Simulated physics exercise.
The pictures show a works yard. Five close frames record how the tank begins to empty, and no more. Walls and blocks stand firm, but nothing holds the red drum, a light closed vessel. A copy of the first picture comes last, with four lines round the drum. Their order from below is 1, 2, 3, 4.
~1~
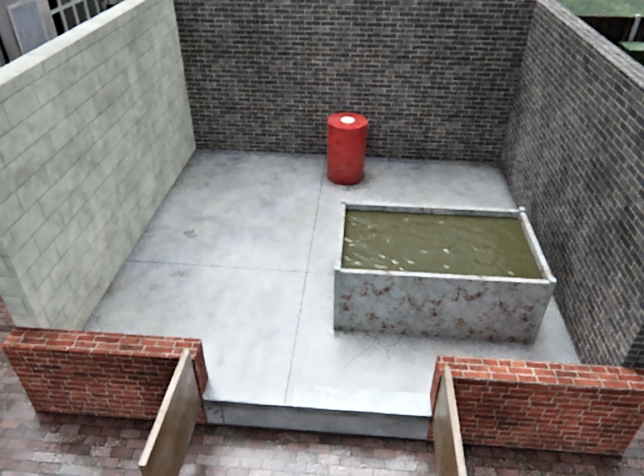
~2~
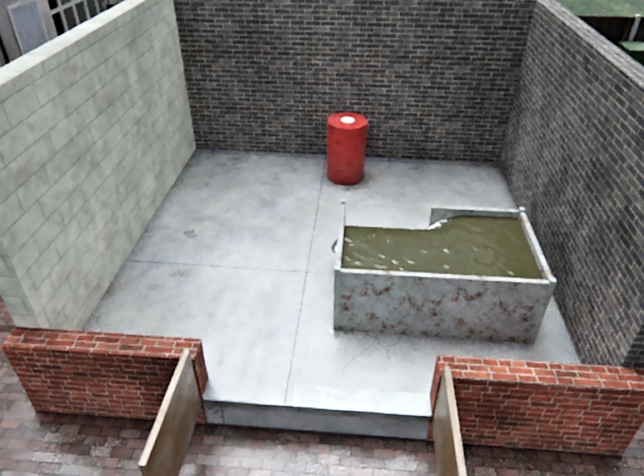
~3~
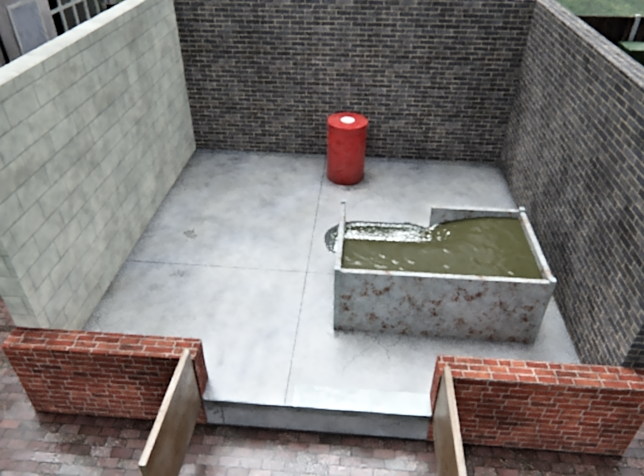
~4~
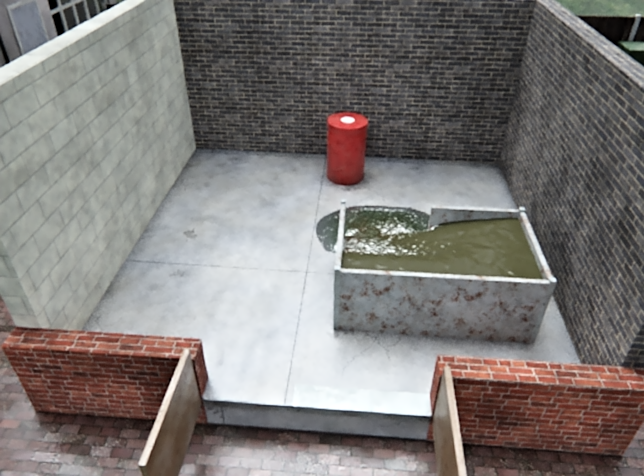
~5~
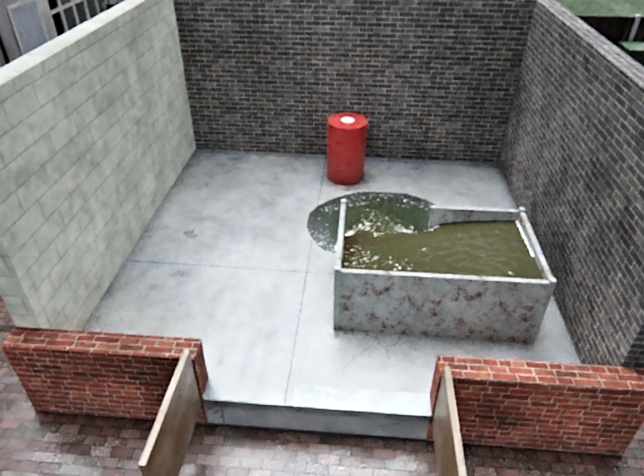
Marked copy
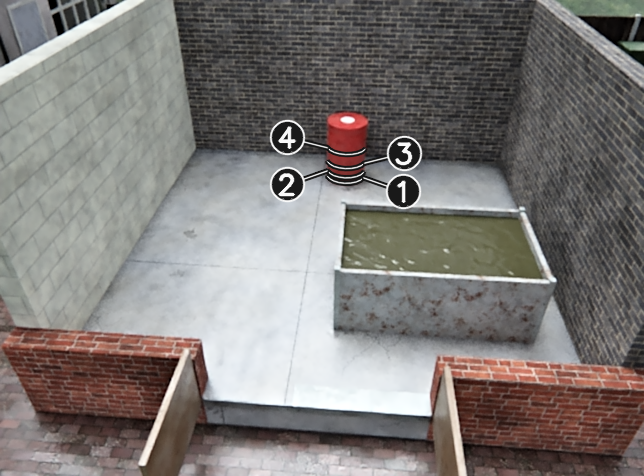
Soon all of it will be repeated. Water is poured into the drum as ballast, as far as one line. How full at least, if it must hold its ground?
Choose 4.
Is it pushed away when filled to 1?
Yes.
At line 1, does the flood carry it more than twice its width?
Yes, clearly.
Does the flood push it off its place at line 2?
Yes, that goes wrong.
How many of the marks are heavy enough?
One.
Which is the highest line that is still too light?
That would be 3.
In white, 1 at (344, 183); 2 at (344, 177); 3 at (345, 168); 4 at (345, 154); from the bottom up 1, 2, 3, 4.
Choosing 1, it is pushed about 6 times its own width away.
Choosing 2, it is pushed about 4 times its own width away.
Choosing 3, it is pushed about half its own width away.
Choosing 4, it does not move.
